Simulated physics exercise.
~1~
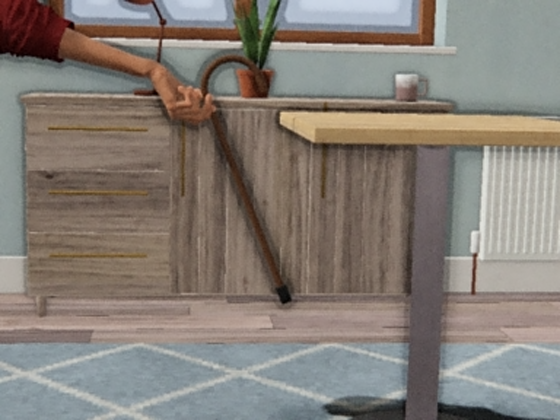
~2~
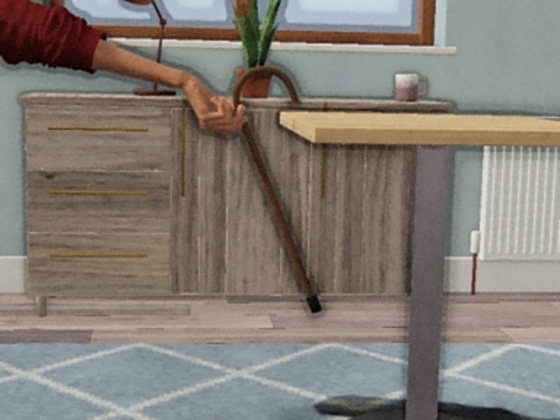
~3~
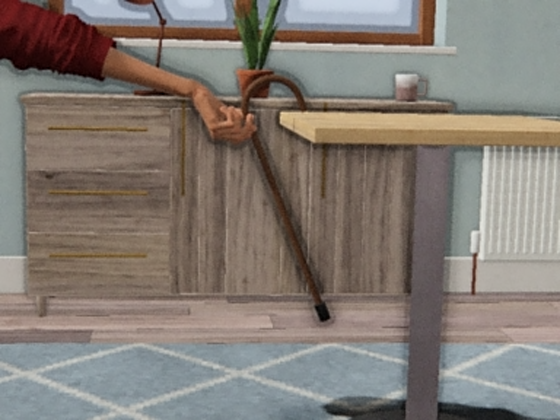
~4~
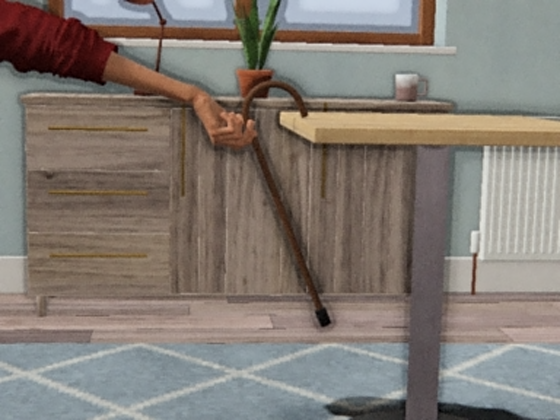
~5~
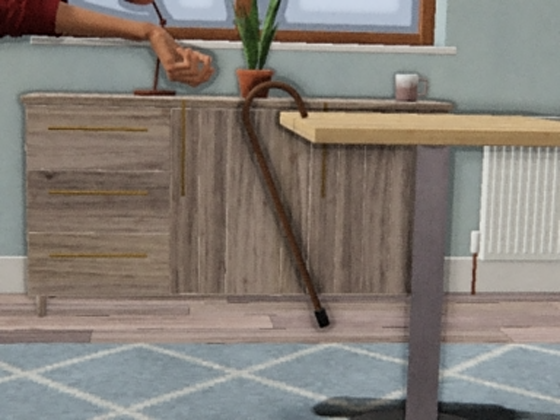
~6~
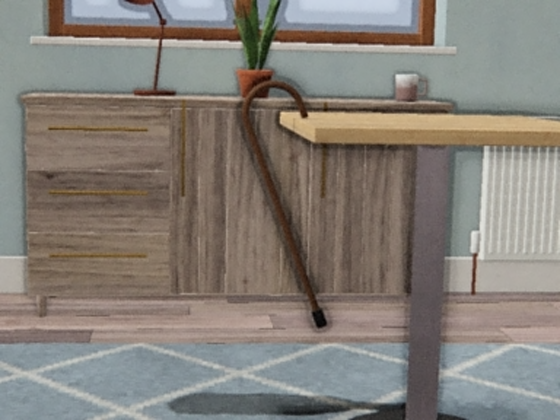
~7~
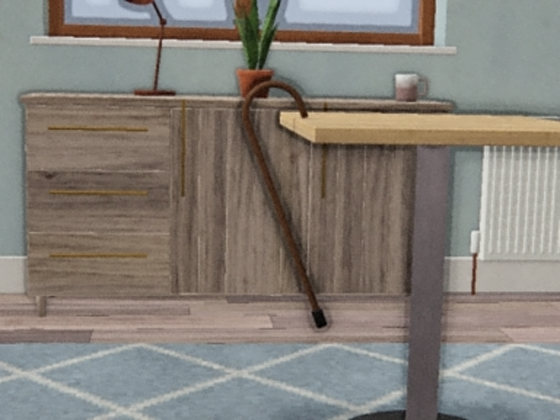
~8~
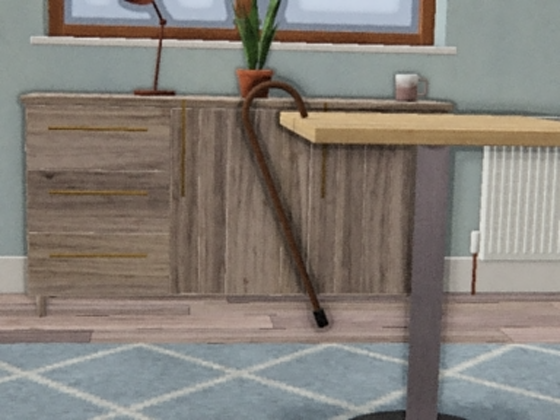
In a room with a wooden sideboard and a patterned rug, a hand carried a brown cane rightward and hooked its curved handle over the table's left end, then let go and withdrew, leaving the cane hanging there at a slant, still.
